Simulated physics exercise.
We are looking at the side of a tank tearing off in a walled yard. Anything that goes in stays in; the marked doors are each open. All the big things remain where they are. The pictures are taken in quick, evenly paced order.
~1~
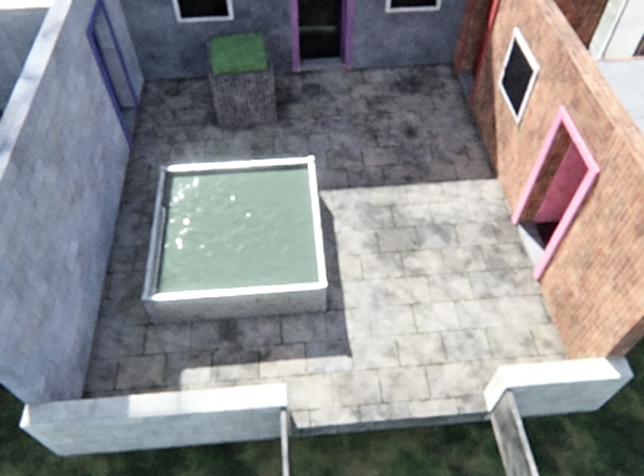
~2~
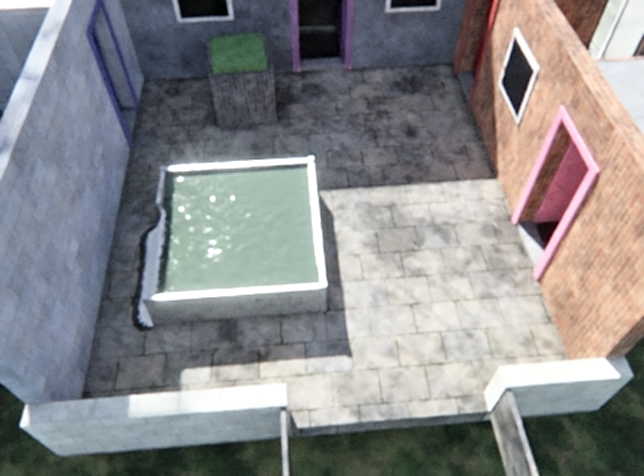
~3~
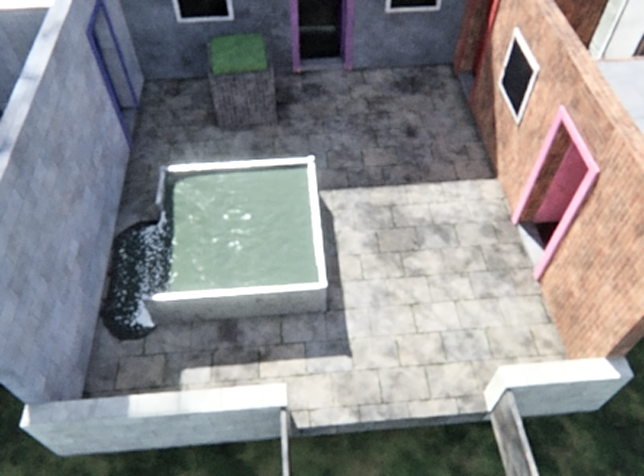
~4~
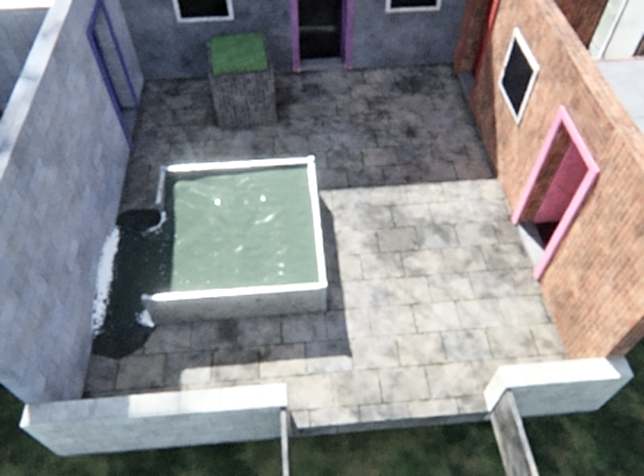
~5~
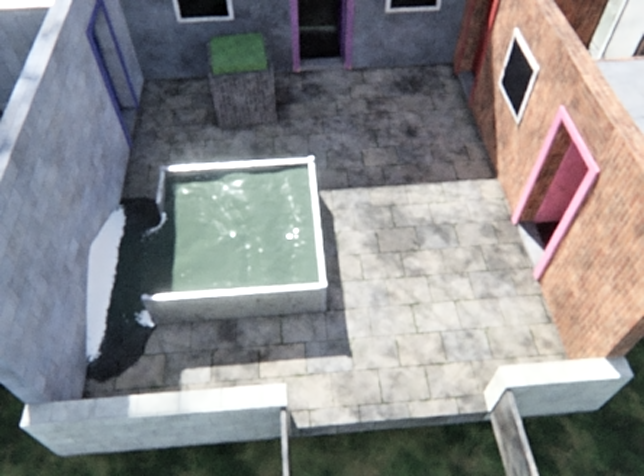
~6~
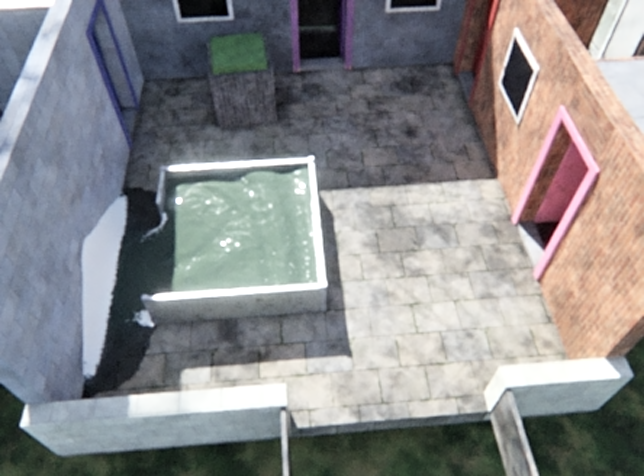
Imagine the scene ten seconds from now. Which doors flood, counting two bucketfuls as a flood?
The red door will pass two buckets at most. The purple door will pass two buckets at most. The blue door will pass two buckets at most. The pink door will pass two buckets at most.
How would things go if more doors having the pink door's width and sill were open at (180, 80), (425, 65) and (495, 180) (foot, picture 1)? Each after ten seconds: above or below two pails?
Log: Door one is above the limit; door two is below the limit; door three is below the limit.
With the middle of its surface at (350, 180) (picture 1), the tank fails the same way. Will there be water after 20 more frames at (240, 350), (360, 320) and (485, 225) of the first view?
One after the other: Flooded, no water, no water.
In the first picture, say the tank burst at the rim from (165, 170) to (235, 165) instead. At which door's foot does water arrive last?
It would be the pink one.
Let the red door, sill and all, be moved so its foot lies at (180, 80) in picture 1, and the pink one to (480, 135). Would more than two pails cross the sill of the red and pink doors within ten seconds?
One by one: The red one lets more in, the pink one lets less in.
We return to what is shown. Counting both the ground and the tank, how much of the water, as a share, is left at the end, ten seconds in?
About 92 per cent.
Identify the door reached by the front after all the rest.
It's the red door.
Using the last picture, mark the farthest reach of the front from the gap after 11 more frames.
Somewhere around (144, 84).
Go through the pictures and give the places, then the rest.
The first frame shows the water tank at (237, 226) is whole and still.
In the second frame, water pours out at (161, 264) and has run to (142, 324).
In the third frame, the front is at (118, 329), out from the gap at (162, 265).
In the fourth frame, water pours out at (162, 266) and has run to (97, 347).
In the fifth frame, the front is at (88, 369), out from the gap at (163, 266).
In the sixth frame, water pours out at (162, 266) and has run to (84, 392).
A moment on, water covers 15 % of the floor; the red door not reached, the purple door not reached, the blue door not reached, the pink door not reached.
Next, water covers 25 % of the floor; the red door not reached, the purple door not reached, the blue door wet at the sill, nothing in, the pink door not reached.
Then, water covers 50 % of the floor; the red door not reached, the purple door not reached, the blue door wet at the sill, nothing in, the pink door not reached.
Later, water covers 75 % of the floor; the red door wet at the sill, nothing in, the purple door wet at the sill, nothing in, the blue door wet at the sill, nothing in, the pink door under two buckets in.
In the end, water covers 95 % of the floor; the red door wet at the sill, nothing in, the purple door wet at the sill, nothing in, the blue door under two buckets in, the pink door under two buckets in.
